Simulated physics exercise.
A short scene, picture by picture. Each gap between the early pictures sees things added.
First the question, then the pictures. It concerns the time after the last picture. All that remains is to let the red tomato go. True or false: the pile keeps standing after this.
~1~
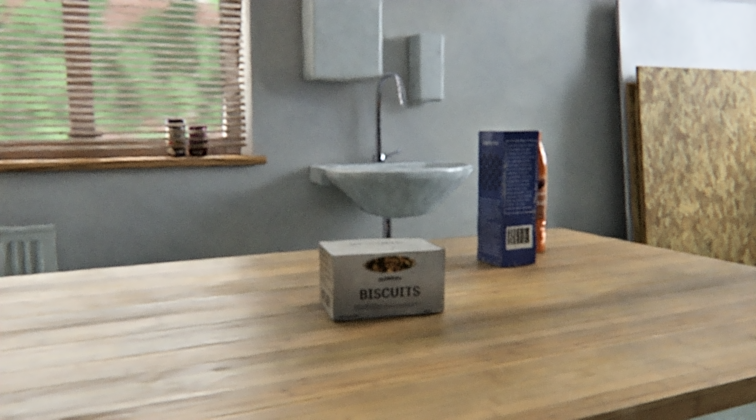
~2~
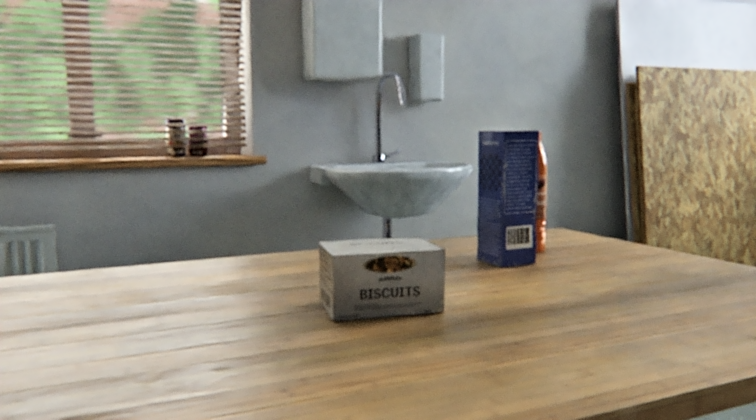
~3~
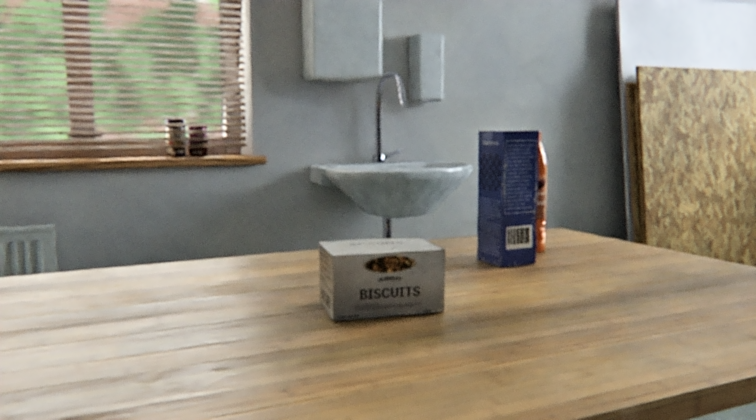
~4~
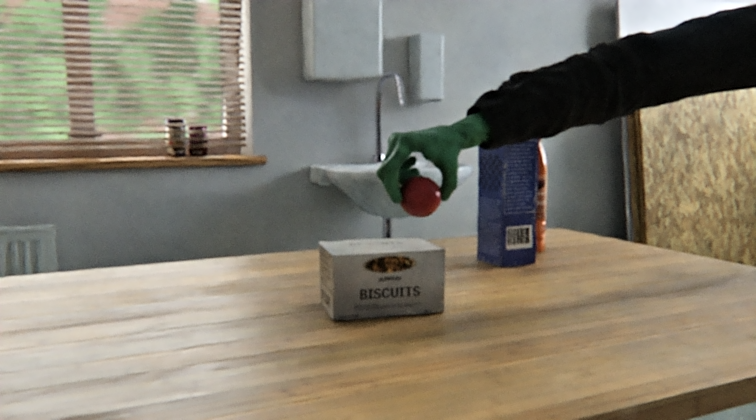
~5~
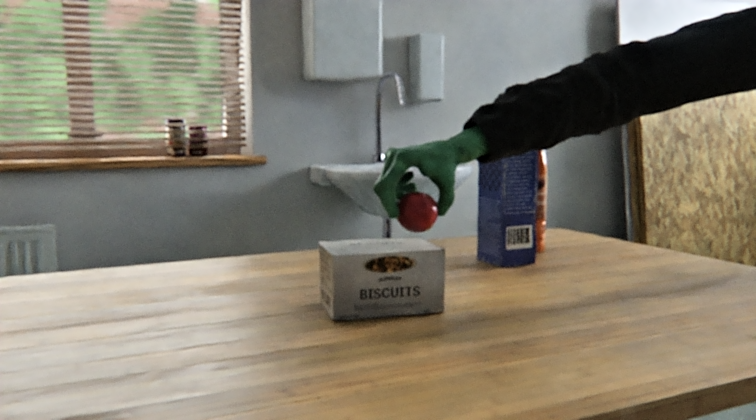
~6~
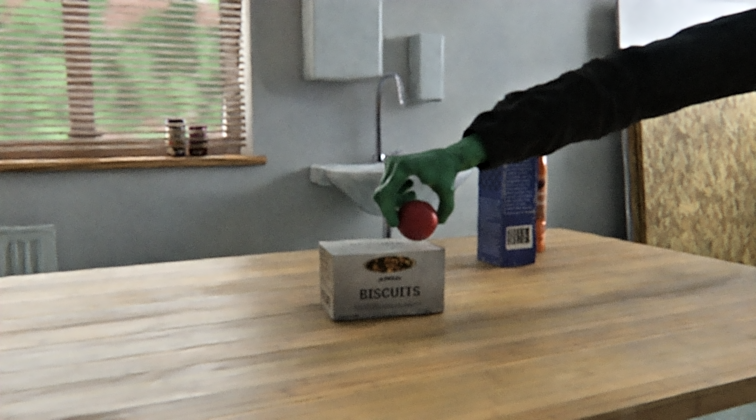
True.
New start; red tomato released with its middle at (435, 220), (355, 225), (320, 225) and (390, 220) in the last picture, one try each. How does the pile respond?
Topples over, stays standing, topples over, stays standing.
Then, 0.40 s after the last picture, nothing has stirred.
Then, 0.80 s after the last picture, red tomato resting near (417, 220).
At rest, all 4 in place. Seen from the same camera at the end, red tomato near (417, 220). The pile keeps its balance.
